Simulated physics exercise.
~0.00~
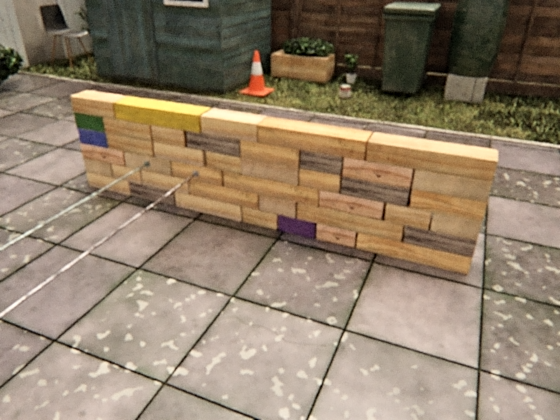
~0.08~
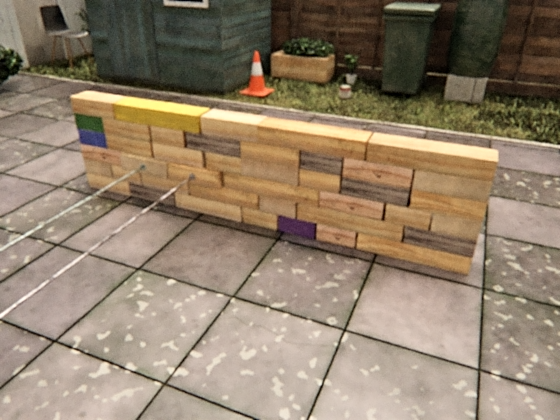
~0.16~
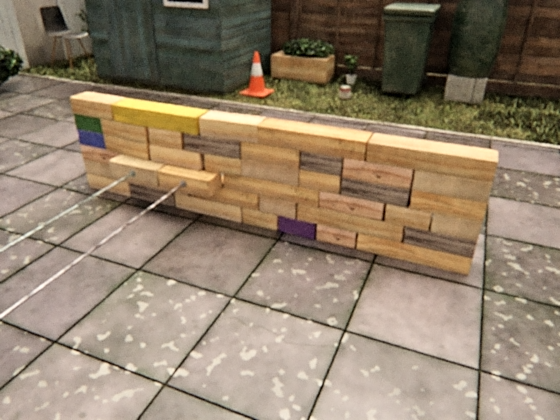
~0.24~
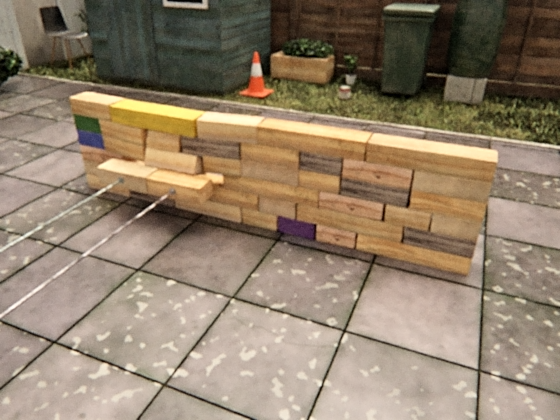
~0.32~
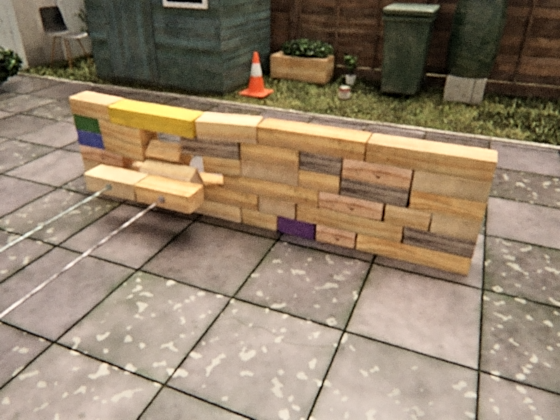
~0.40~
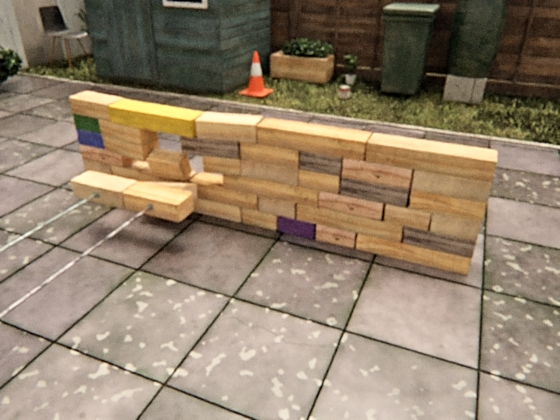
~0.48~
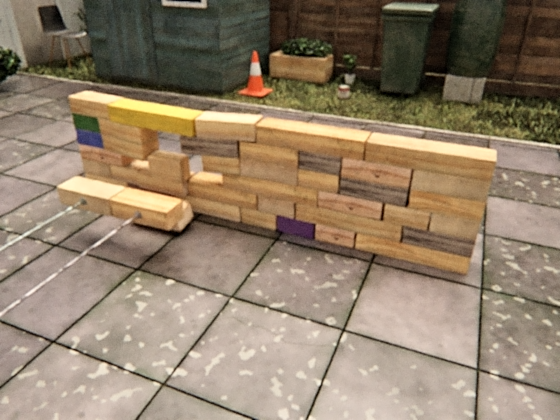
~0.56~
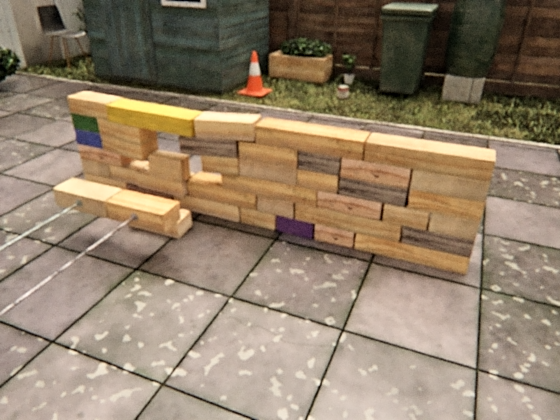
On a paved yard, two rods draw two wooden blocks from a wall, leaving gaps.
